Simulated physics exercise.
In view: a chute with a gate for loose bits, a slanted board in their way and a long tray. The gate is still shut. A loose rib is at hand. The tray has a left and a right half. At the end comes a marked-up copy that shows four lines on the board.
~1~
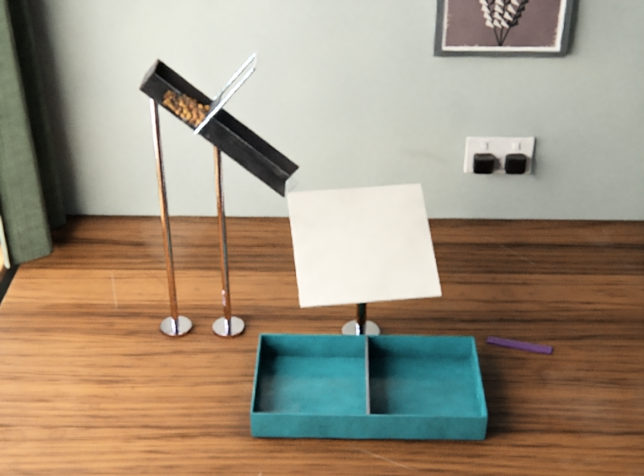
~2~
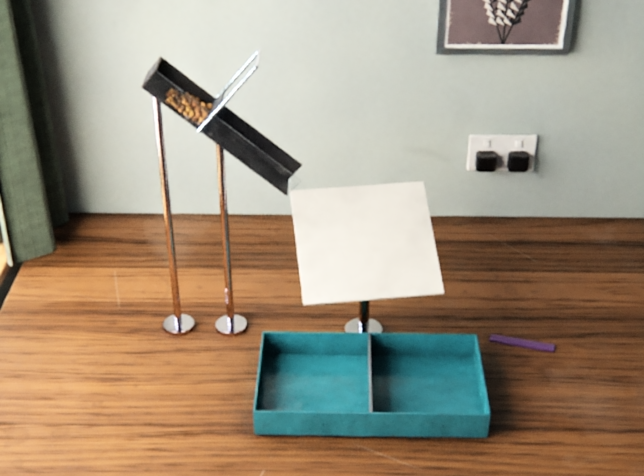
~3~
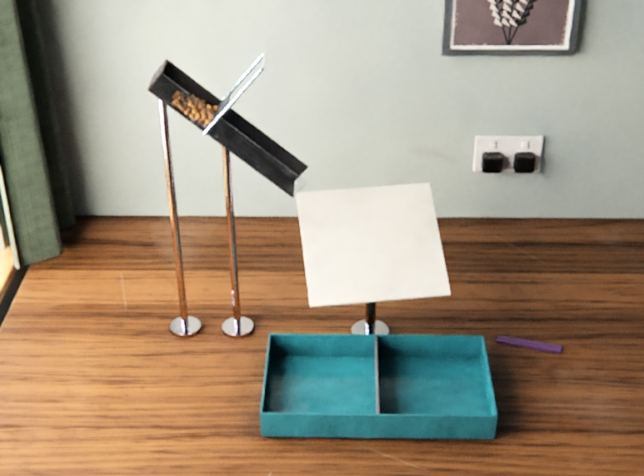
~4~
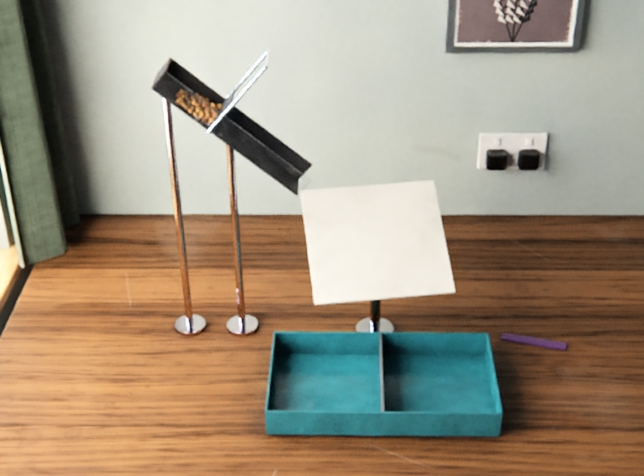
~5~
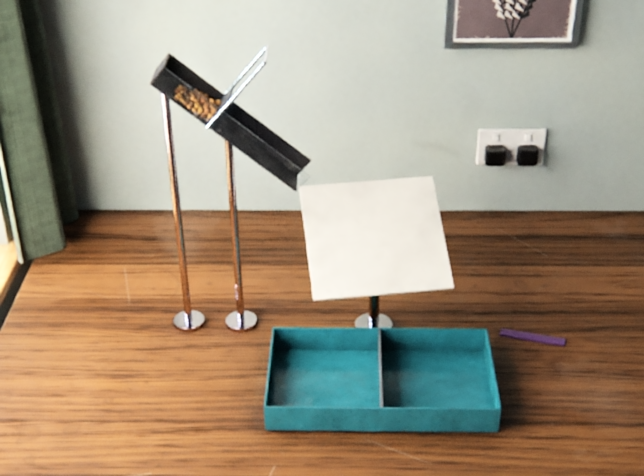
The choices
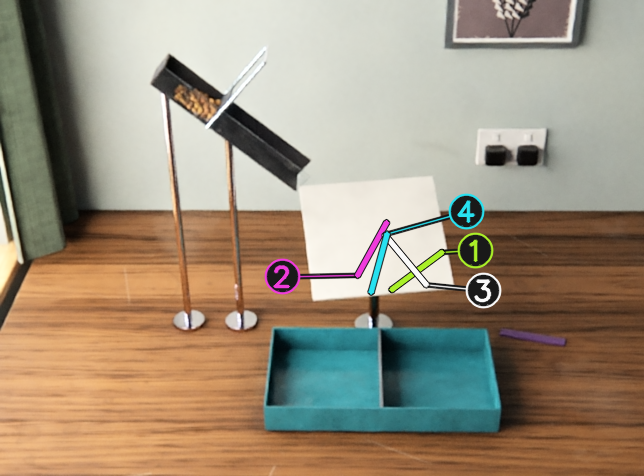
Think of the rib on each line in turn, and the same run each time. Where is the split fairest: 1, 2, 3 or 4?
Choose 1.
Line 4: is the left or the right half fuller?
Left.
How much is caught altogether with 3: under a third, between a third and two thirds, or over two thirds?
It is over two thirds.
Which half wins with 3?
Right.
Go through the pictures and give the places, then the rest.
Load behind the gate at (191, 107), roasted chickpeas; lip of the chute at (285, 189), sloping fairly steeply, in the first frame.
Middle of the board at (366, 241), tilted fairly steeply; middle of its low edge at (375, 299); of its high edge at (357, 186), in the second frame.
Front corners of the tray at (261, 413) and (497, 416); front end of its middle wall at (379, 415); gate still shut at (225, 104), in the third frame.
Middle of the load at (204, 106); lip at (298, 187), in the fourth frame.
Middle of the load at (203, 101); lip at (297, 183), in the fifth frame.
On the marked copy, line 1 from (442, 252) to (391, 289); line 2 from (386, 222) to (357, 275); line 3 from (385, 235) to (426, 284); line 4 from (387, 234) to (371, 292).
If 1 is chosen, of what is caught, about half in the left half, about half in the right.
If 2 is chosen, of what is caught, most in the left half, a small part in the right.
If 3 is chosen, of what is caught, a small part in the left half, nearly all in the right.
If 4 is chosen, of what is caught, most in the left half, about a quarter in the right.
